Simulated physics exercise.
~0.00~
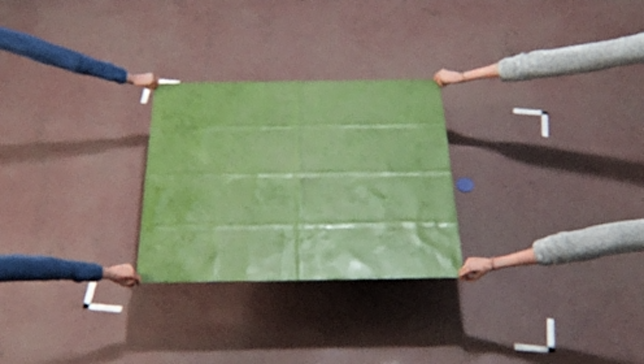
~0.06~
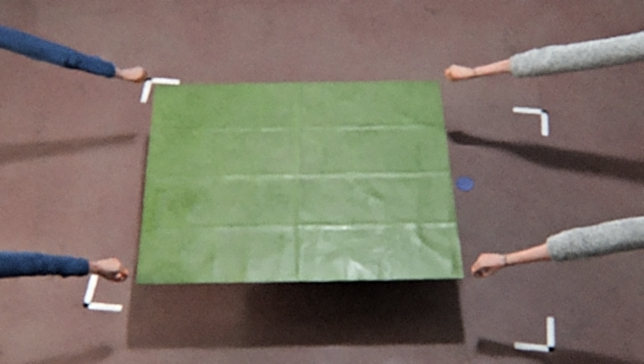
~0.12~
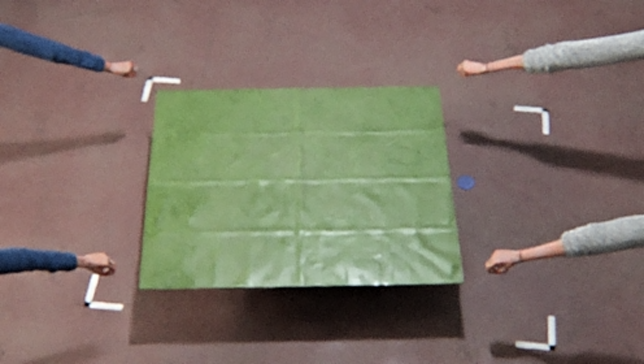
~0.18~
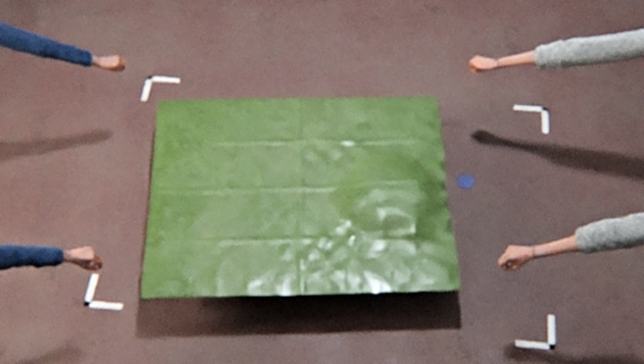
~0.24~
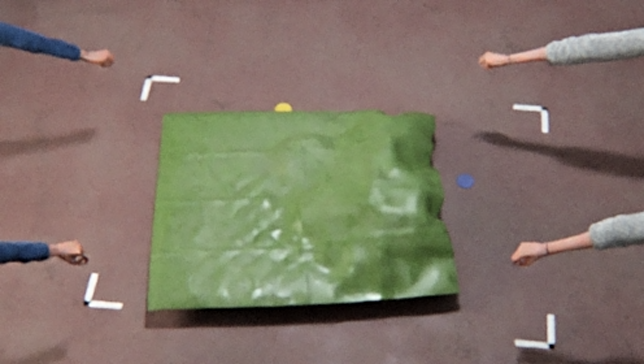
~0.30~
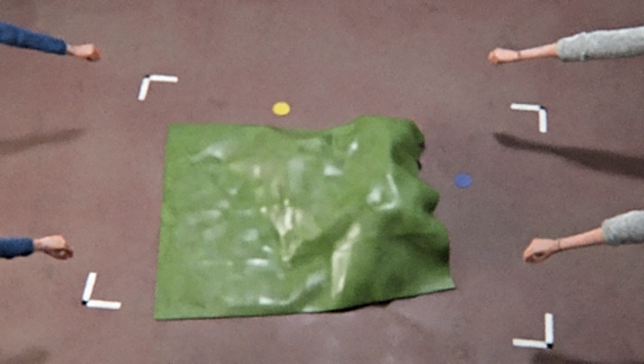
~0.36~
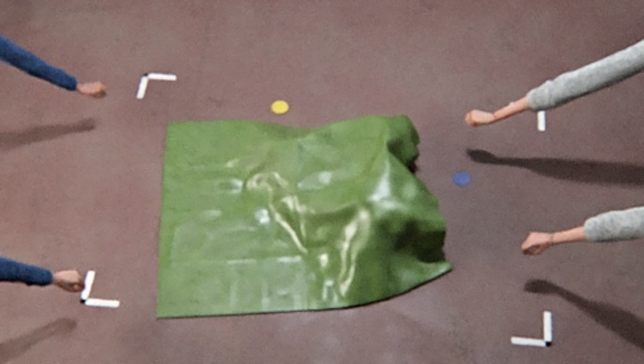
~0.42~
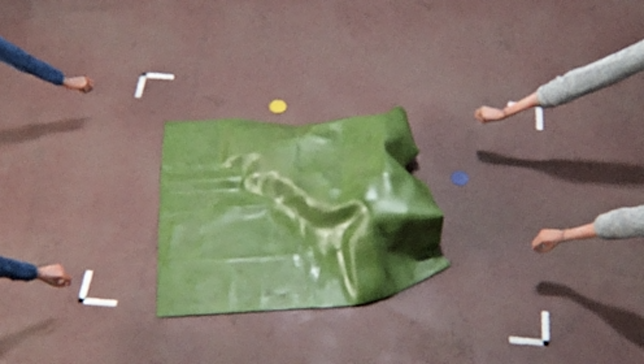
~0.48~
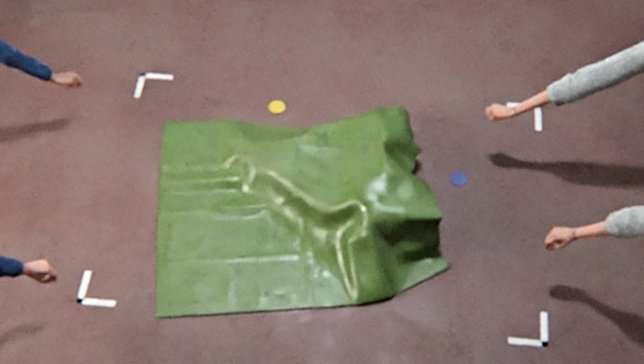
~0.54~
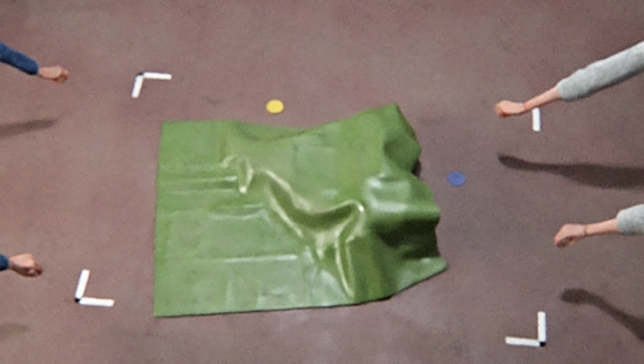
On a brownish workshop floor with white corner marks, seen from above, two pairs of hands hold a green tarp flat by its corners, one pair in blue sleeves at the left and one in grey at the right. The hands let go and draw back as the tarp sinks, its surface starting to ripple. A yellow plate comes into view beyond its top edge, while a blue coaster stays visible to the right. The right side crumples into folds as the tarp settles. It ends lying creased and humped, with both small discs uncovered and the hands held apart from it.
